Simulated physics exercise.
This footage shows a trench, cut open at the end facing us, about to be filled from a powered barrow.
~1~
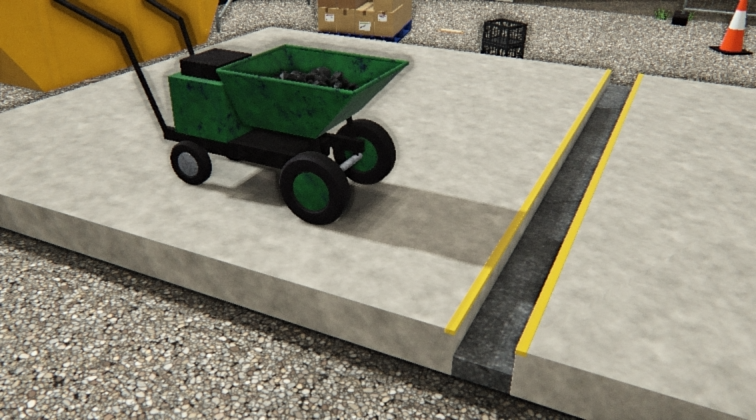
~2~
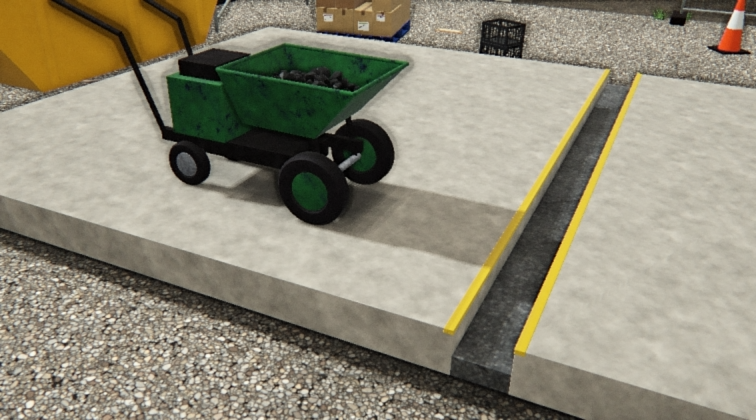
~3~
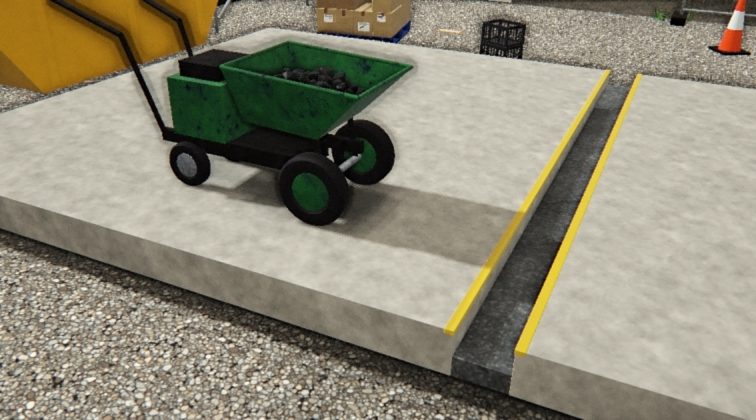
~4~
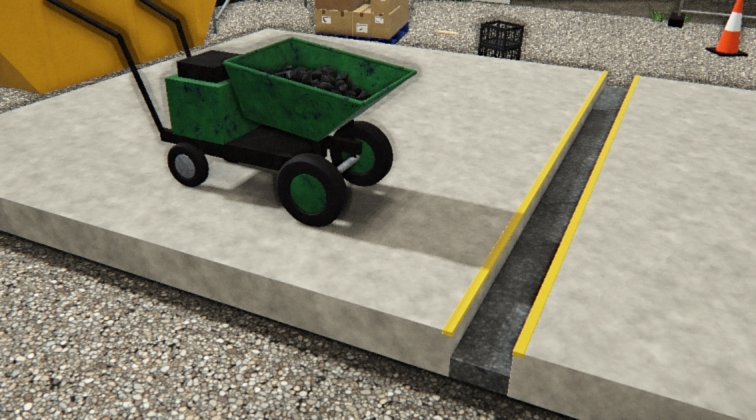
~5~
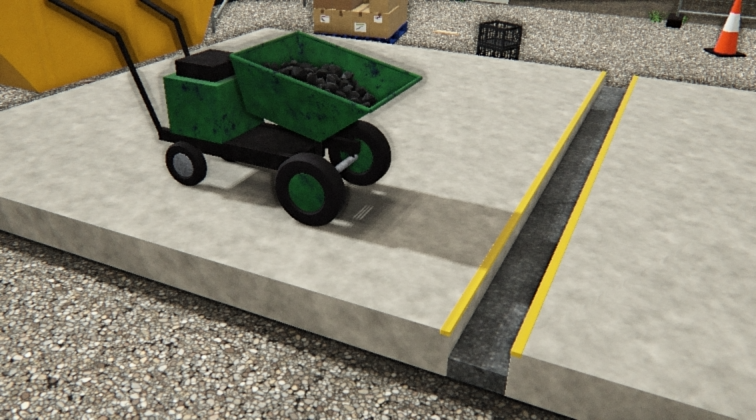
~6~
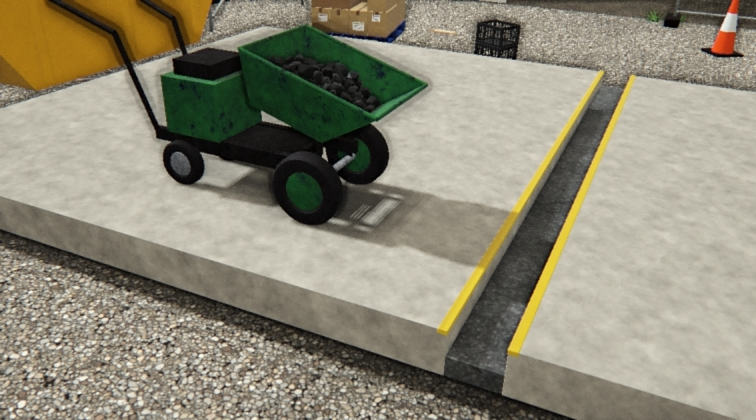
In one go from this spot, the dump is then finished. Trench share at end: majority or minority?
Result: Mostly out.
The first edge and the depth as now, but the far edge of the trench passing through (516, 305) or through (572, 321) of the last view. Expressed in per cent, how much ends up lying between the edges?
20 %, then 20 %.
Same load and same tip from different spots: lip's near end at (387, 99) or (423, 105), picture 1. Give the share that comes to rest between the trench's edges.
Result: 50 in a hundred, then 90 in a hundred.
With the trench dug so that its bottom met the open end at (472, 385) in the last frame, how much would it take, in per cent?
20 %.
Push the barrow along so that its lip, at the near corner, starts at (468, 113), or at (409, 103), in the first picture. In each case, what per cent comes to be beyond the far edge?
About 70 % and about 0 %.
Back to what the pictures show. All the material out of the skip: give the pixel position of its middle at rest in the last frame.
Resting centre, last picture - approx. (467, 232).
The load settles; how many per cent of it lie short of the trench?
Roughly 65 per cent of the load.
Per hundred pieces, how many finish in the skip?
It works out near 15 percent.
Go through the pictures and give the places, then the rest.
In the first frame, lip of the skip (354, 94), level; top of the load (296, 89), lumps of coal; first edge of the trench (474, 291); far edge (539, 309), the trench under half as wide as the skip, and about half as deep as wide.
In the second frame, lip of the skip (354, 95), level; top of the load (296, 89).
In the third frame, lip of the skip (359, 98), tipped barely; top of the load (299, 88).
In the fourth frame, lip of the skip (363, 104), tipped a little; top of the load (294, 77).
In the fifth frame, lip of the skip (370, 111), tipped a little; top of the load (299, 75).
In the sixth frame, lip of the skip (377, 119), tipped clearly; top of the load (295, 78); first edge of the trench (466, 291); far edge (532, 309).
Just after the last frame, skip tipped steeply; every one in the skip.
A moment on, skip tipped steeply; the larger part in the skip; roughly a quarter short of the trench; just a few falling.
Further on, skip tipped right over; roughly a quarter in the skip; roughly two thirds short of the trench; roughly a quarter in or heaped over the trench.
When it is over, skip tipped right over; roughly a quarter in the skip; roughly two thirds short of the trench; roughly a quarter in or heaped over the trench; not one beyond it.
